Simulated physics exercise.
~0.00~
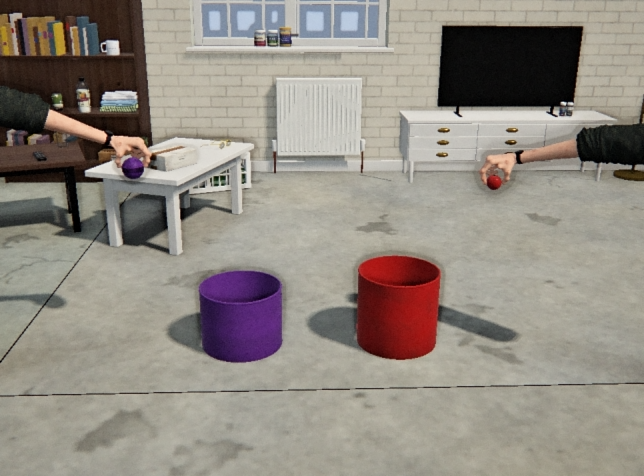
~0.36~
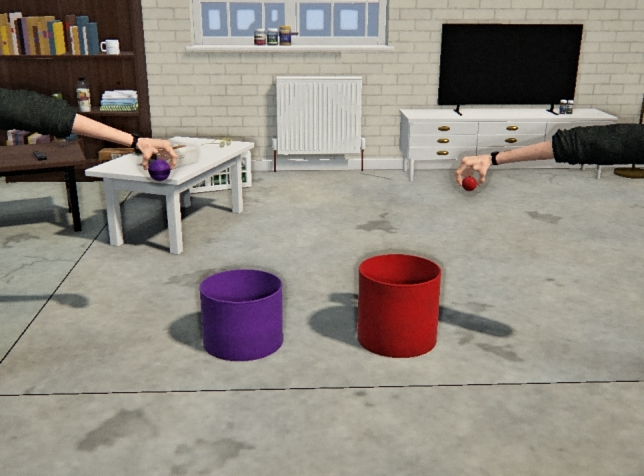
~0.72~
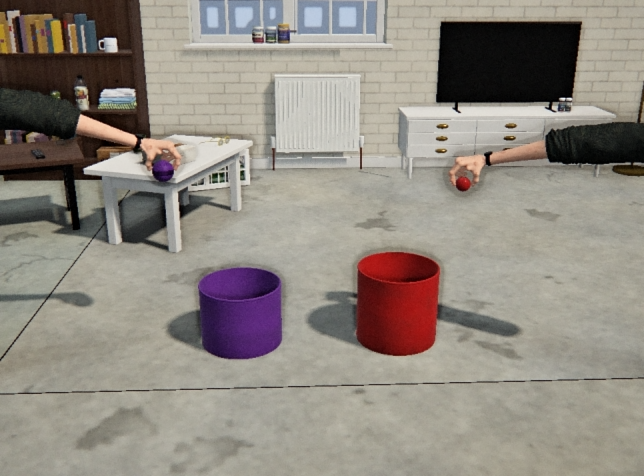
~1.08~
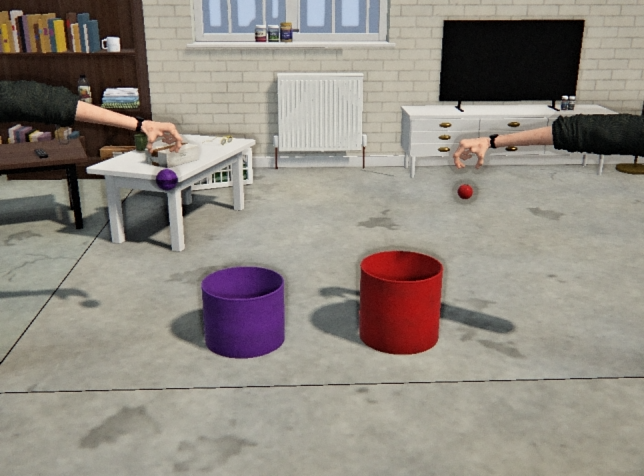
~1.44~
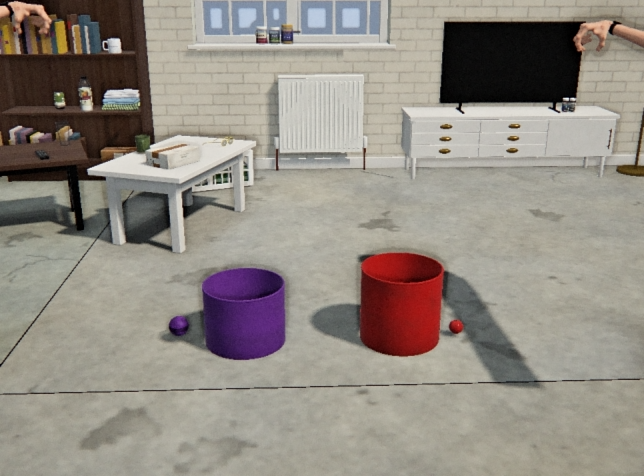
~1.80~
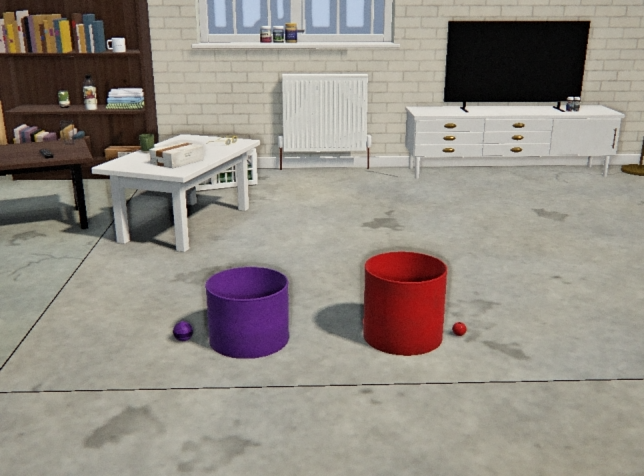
A living room with a concrete floor is seen from the front and slightly above, in a view that sways a little. A purple bin stands on the left and a taller red bin on the right, with a white table, a radiator and a television behind. From either side, a dark-sleeved arm reaches in, the left hand holding a purple ball and the right a small red tomato. Both hands move inward, then let go and draw back as the objects fall. Neither goes in, and each ends on the floor just outside its matching bin.
